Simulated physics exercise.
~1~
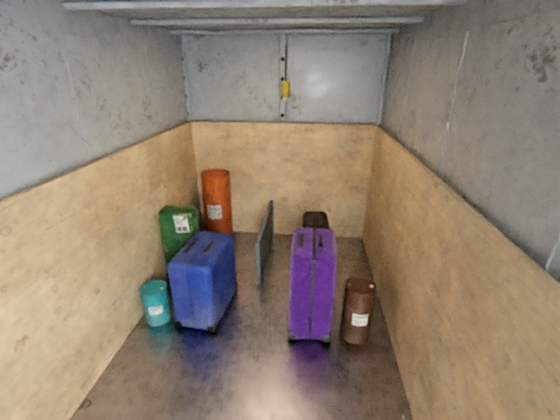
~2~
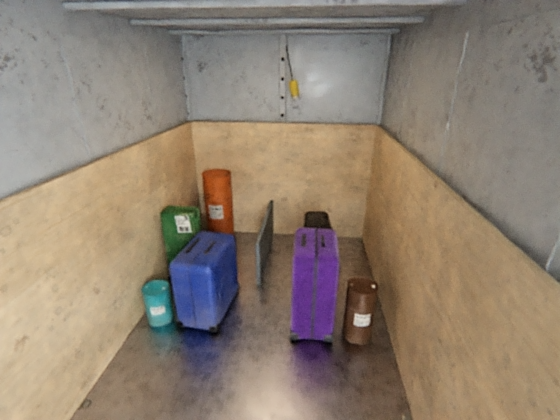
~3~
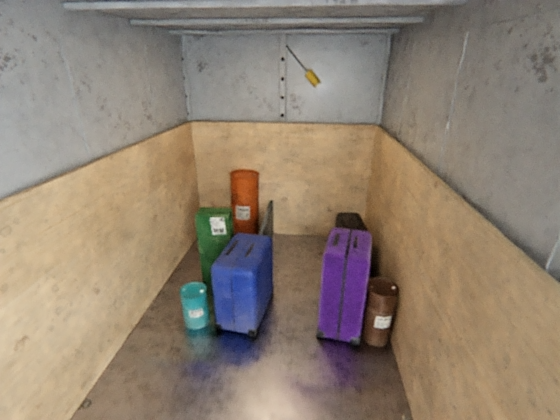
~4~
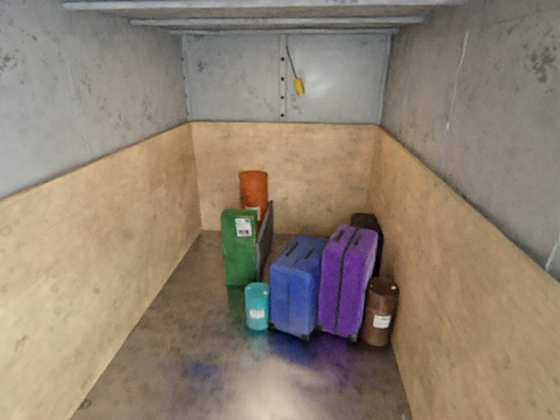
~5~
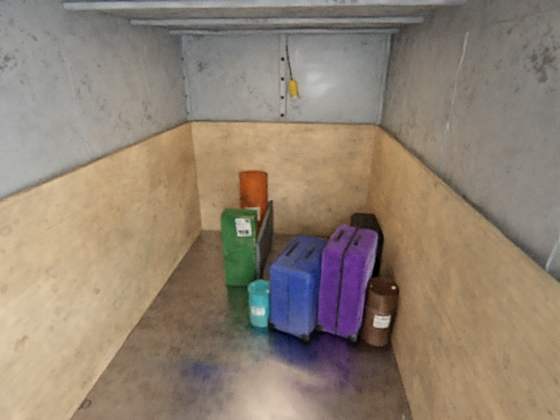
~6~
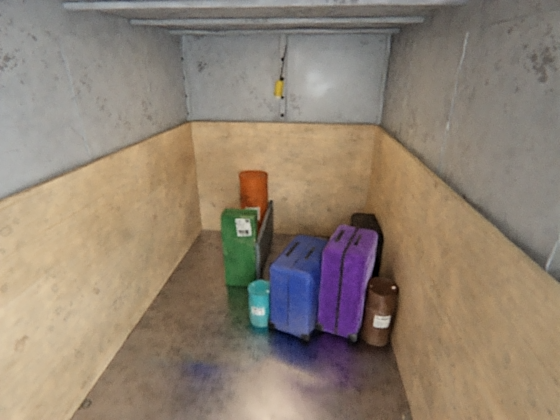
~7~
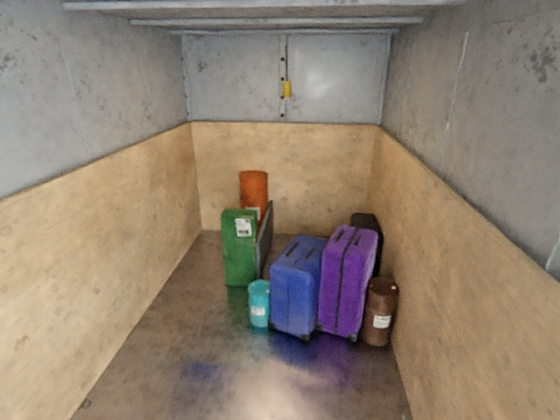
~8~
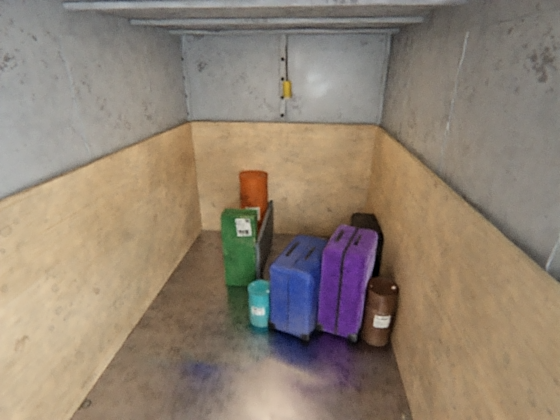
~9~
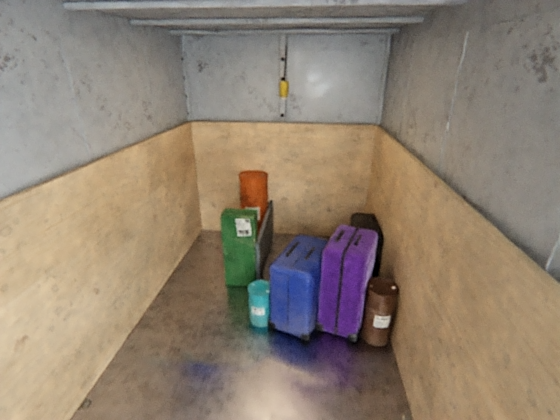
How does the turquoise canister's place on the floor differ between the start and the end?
At the start the turquoise canister stands near the left wall. By the end it is farther right, close to the middle of the floor and still just left of the blue case.
